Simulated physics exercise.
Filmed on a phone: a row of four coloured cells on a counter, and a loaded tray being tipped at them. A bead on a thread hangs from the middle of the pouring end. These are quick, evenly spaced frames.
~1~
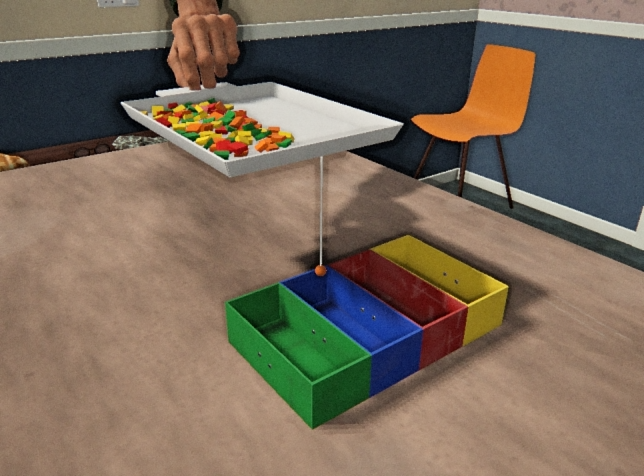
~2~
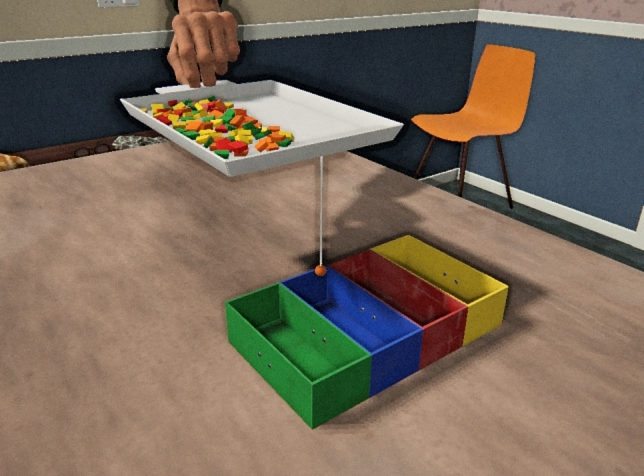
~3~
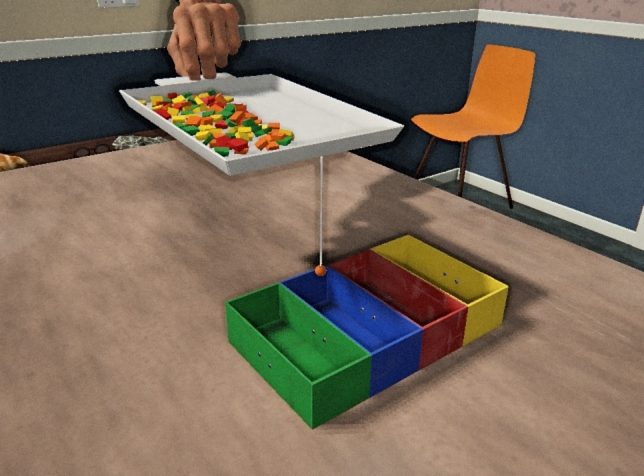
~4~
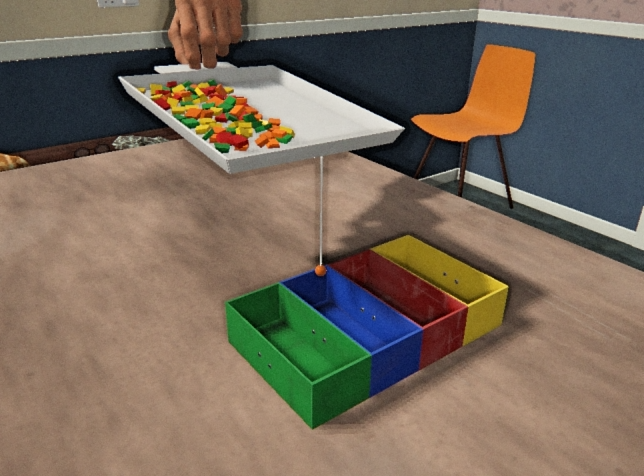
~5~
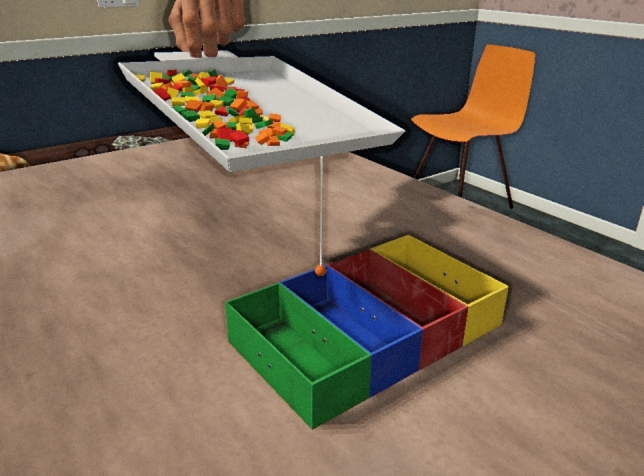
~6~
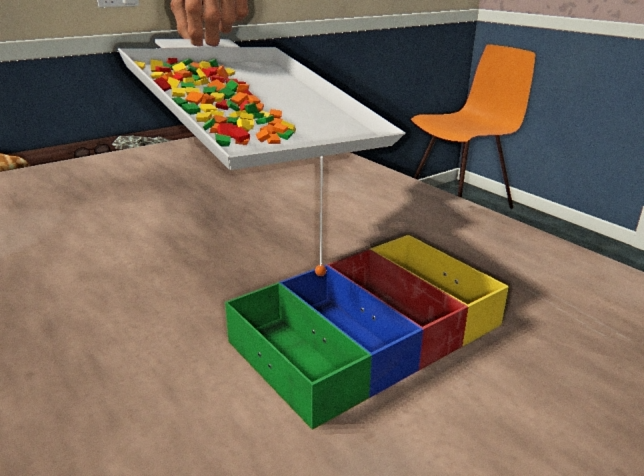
A hand at the upper left grips the back edge of a white tray holding red, yellow, green and orange tiles, seen from slightly above in a room with blue-and-cream walls and an orange chair. Below, an orange bead hangs on a thread over a brown surface with green, blue, red and yellow open cells. The hand slowly raises the tray's back edge, tilting it slightly, while the camera stays still.
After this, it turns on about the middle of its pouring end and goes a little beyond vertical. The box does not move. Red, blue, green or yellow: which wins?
The red one ends fullest.
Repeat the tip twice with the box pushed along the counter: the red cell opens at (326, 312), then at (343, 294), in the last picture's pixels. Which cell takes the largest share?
In turn: The cell in yellow; the cell in yellow.
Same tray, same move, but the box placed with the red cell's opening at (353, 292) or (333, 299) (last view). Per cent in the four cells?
Near 100 % and 70 %.
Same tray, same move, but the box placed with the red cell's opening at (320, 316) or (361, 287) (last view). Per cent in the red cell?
Near 10 % and 40 %.
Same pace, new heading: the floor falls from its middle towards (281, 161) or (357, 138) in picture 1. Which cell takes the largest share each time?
At the first place the cell in green, at the second the red one.
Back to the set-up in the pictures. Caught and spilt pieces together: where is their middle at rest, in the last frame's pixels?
At about (389, 315).
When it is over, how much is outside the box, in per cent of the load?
Near 0 %.
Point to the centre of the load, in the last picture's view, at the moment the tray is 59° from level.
Roughly at (351, 139).
Just after the last frame, tray tipped steeply; the larger part on the tray; just a few in the red cell; about a tenth falling or outside the box.
A moment on, tray tipped right over; about a tenth on the tray; roughly a third in the red cell; about a tenth in the blue cell; about a tenth in the yellow cell; roughly a quarter falling or outside the box.
Further on, tray tipped past a quarter turn; roughly half in the red cell; roughly a quarter in the blue cell; roughly a quarter in the yellow cell; just a few in the green cell.
When it is over, tray tipped past a quarter turn; roughly half in the red cell; roughly a quarter in the blue cell; roughly a quarter in the yellow cell; just a few in the green cell.
